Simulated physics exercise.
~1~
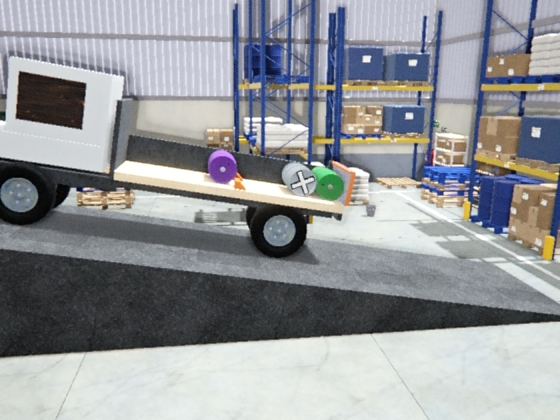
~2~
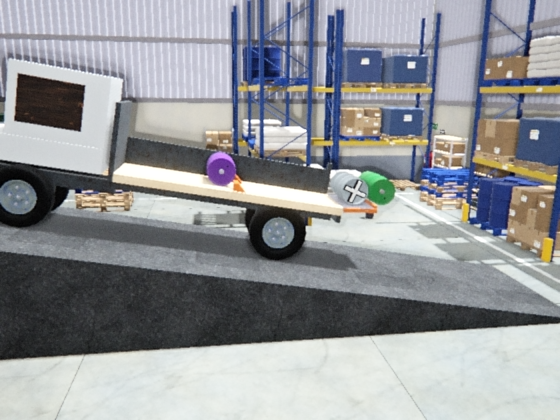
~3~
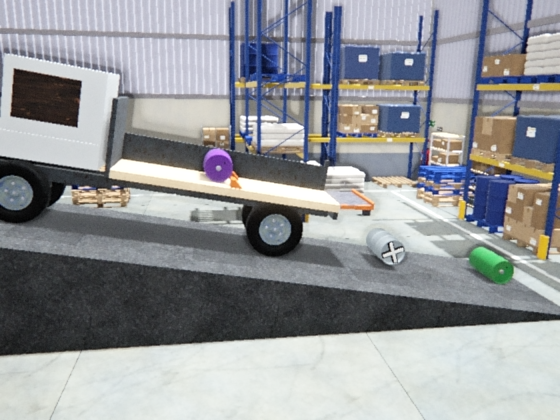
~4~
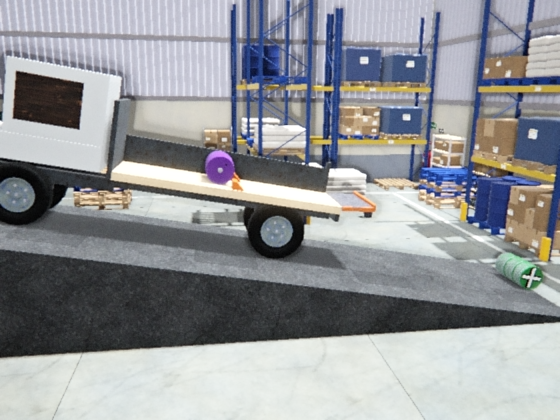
A white pick-up with a flat wooden bed stands on a dark ramp sloping down to the right, seen from the side in a warehouse with blue and orange racks of boxes. A purple keg rests mid-bed against an orange chock, while a pale keg crossed in white and a green one sit by the tailgate. The tailgate lowers, and the green and crossed kegs roll right onto it. Both drop off and roll down the ramp, green leading. They end close together at the lower right, while the purple keg stays aboard.
